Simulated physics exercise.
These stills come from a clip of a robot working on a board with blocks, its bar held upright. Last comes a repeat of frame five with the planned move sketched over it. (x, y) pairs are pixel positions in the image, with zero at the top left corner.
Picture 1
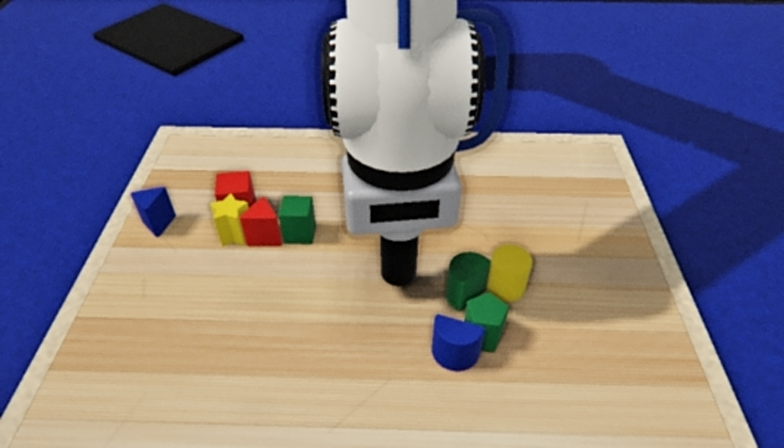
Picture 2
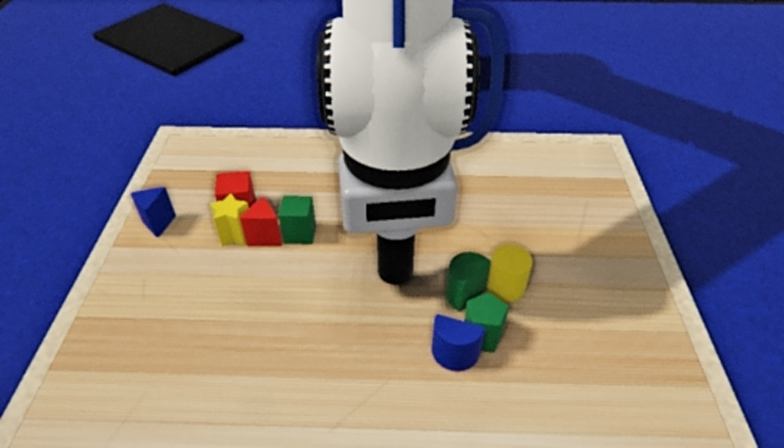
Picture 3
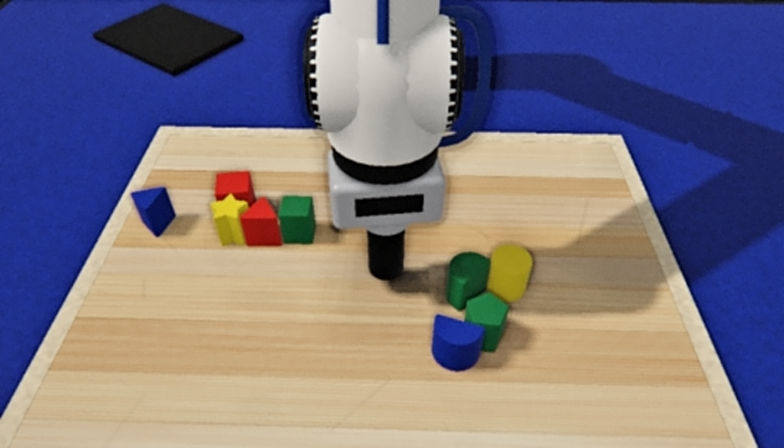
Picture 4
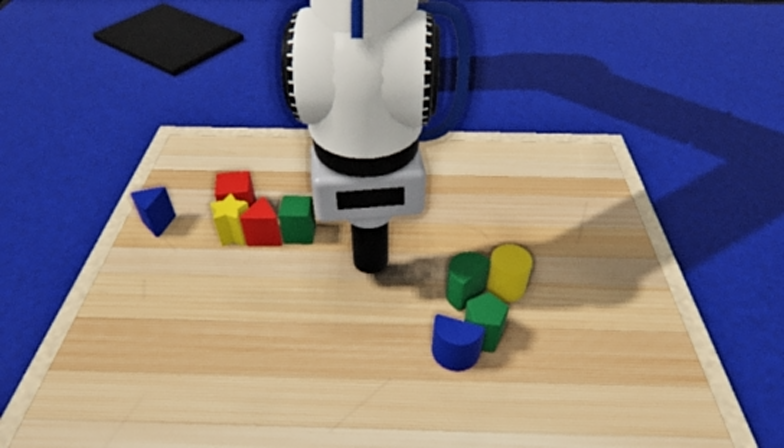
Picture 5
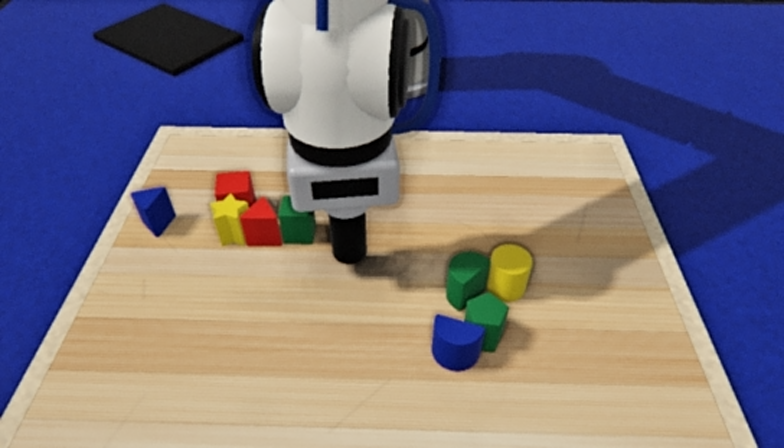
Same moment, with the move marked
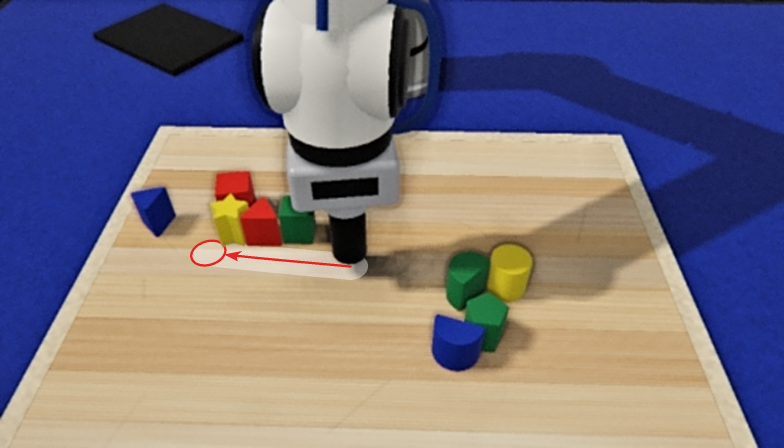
A white and grey robot arm with a black bar tip works over a pale wooden board on a blue surface, seen from above and in front by a still camera. Red, yellow, green and blue blocks sit at left, with green, yellow and blue ones right of centre. The arm moves slowly left and slightly away, nearing the left group's green block, while the blocks stay put.
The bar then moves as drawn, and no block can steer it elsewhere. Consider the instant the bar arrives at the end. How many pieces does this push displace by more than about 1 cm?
There will be one block displaced.
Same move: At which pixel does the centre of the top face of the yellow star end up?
I'd place it at (209, 201), taking the centre of its top.
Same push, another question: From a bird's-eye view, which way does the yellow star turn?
Twists clockwise.
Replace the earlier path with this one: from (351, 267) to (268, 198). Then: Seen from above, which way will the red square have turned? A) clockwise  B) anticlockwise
Correct choice: B.
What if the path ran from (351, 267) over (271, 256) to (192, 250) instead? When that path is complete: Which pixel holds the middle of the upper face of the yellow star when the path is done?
For the centre of its top, I'd go with (203, 201).
Path on the board, from (351, 267) directly to (208, 253).
What follows on the original path. One third of the way, bar (300, 248); nothing pushed yet.
Two thirds of the way, bar (251, 243); nothing pushed yet.
At the end, bar (203, 238); yellow star (209, 201), turned 70° clockwise; red square (232, 179); red triangle in place.
